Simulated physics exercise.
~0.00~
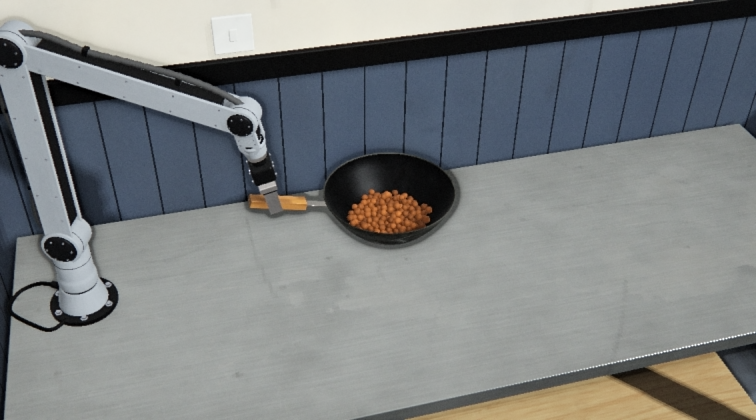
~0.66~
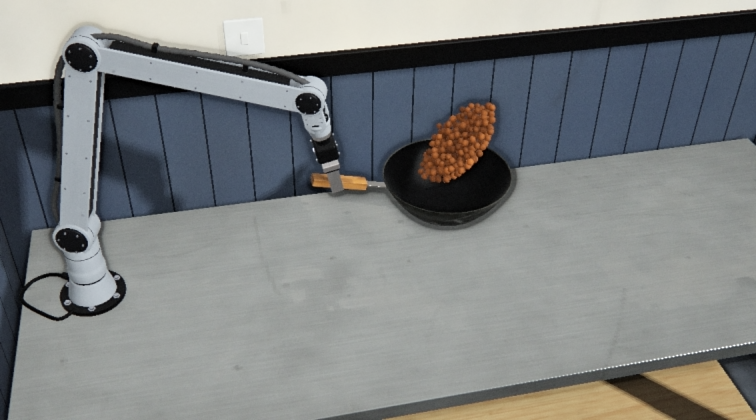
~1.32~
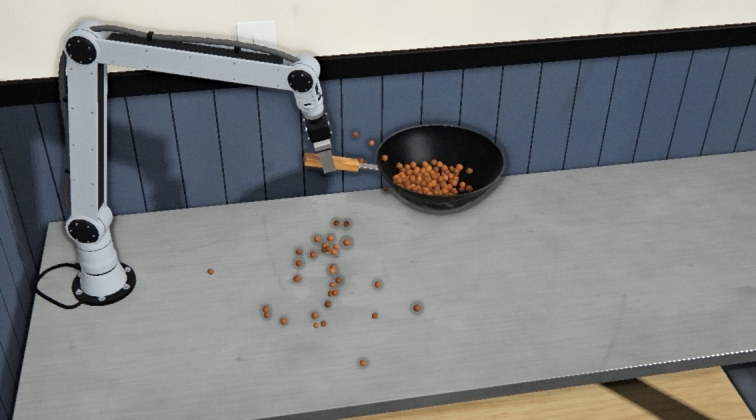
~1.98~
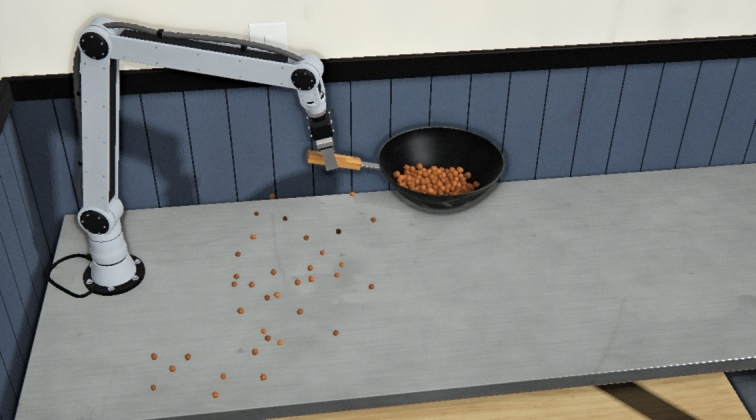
At the start, a white robot arm at the left of a grey table grips the wooden handle of a black wok holding a heap of small brown hazelnuts. The arm moves the wok to the right and tosses the nuts, which rise above it in a dense, slanted cluster. The wok then shifts slightly back to the left as most of the nuts land inside, while others scatter across the tabletop toward the viewer. The stray nuts spread farther left and forward. At the end, the arm holds the wok still, with most nuts inside and a scattering outside it.
